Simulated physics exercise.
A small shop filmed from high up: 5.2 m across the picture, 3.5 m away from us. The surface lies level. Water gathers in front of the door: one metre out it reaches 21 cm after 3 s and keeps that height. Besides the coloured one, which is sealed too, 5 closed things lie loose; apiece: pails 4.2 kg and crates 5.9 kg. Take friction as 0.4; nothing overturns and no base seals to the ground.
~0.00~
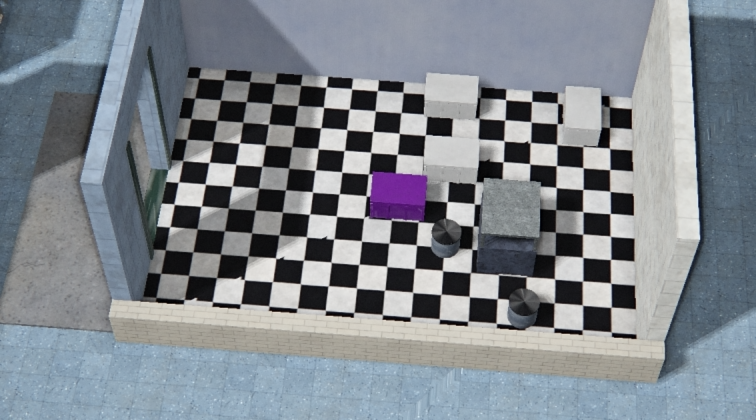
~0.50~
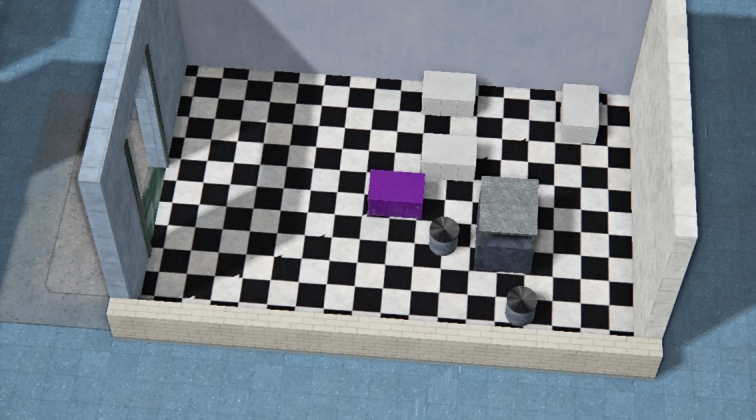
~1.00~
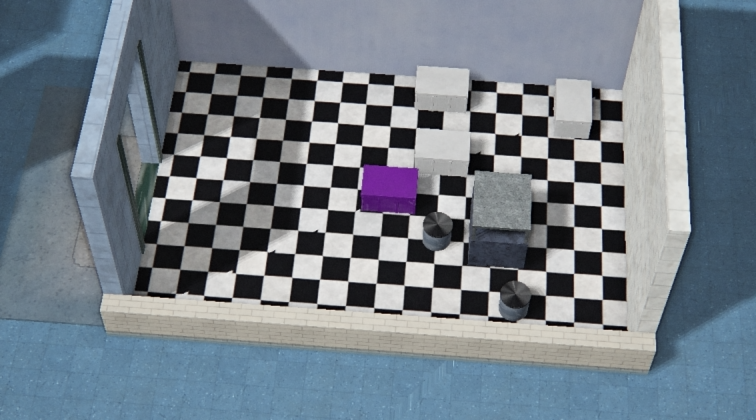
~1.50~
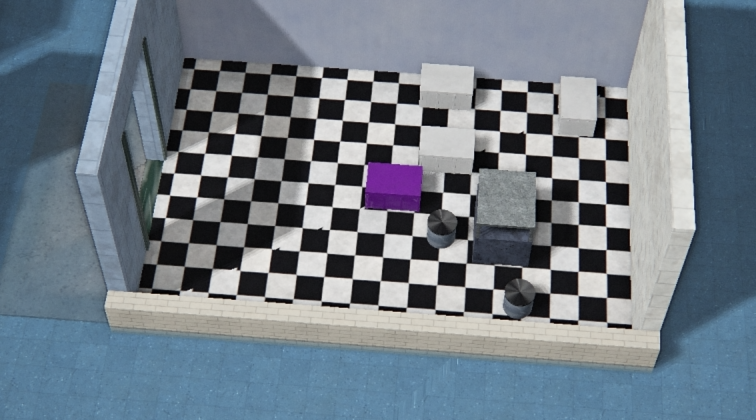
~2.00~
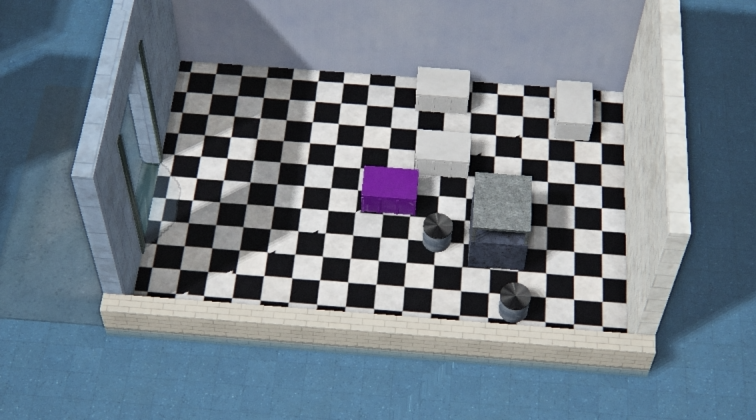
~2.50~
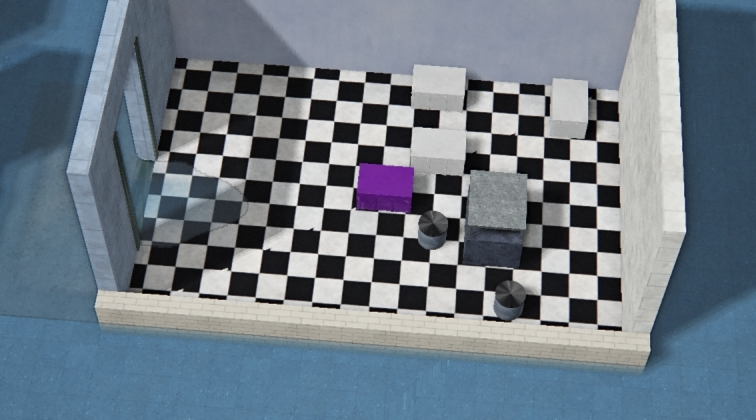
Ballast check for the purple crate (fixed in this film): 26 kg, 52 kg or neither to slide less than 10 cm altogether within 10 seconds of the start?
Verdict: The smaller load will do.
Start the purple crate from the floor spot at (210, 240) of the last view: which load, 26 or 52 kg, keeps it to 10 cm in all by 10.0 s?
Only the larger holds.
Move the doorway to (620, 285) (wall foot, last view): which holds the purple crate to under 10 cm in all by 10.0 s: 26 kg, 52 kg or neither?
In that case the smaller load will do.
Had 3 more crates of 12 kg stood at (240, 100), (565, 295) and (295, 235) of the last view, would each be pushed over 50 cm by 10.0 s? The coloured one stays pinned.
In that order: Less, more, past it.
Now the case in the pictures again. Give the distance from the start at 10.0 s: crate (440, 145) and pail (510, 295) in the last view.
In turn: 30 cm, 140 cm.
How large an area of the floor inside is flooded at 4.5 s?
Some 9.5 m2.
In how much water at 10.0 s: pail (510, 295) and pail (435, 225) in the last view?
About 8 and 7 cm.
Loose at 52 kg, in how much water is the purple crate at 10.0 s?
About 5 cm.
After 3.5 s the purple crate would be 0 cm from its start with 26 kg and 0 cm from its start with 52 kg; 0 cm of water round it then.
After 4.5 s the purple crate would be 0 cm from its start with 26 kg and 0 cm from its start with 52 kg; 4 cm of water round it then.
After 7.0 s the purple crate would be 0 cm from its start with 26 kg and 0 cm from its start with 52 kg; 4 cm of water round it then.
After 10.0 s the purple crate would be 0 cm from its start with 26 kg and 0 cm from its start with 52 kg; 5 cm of water round it then.
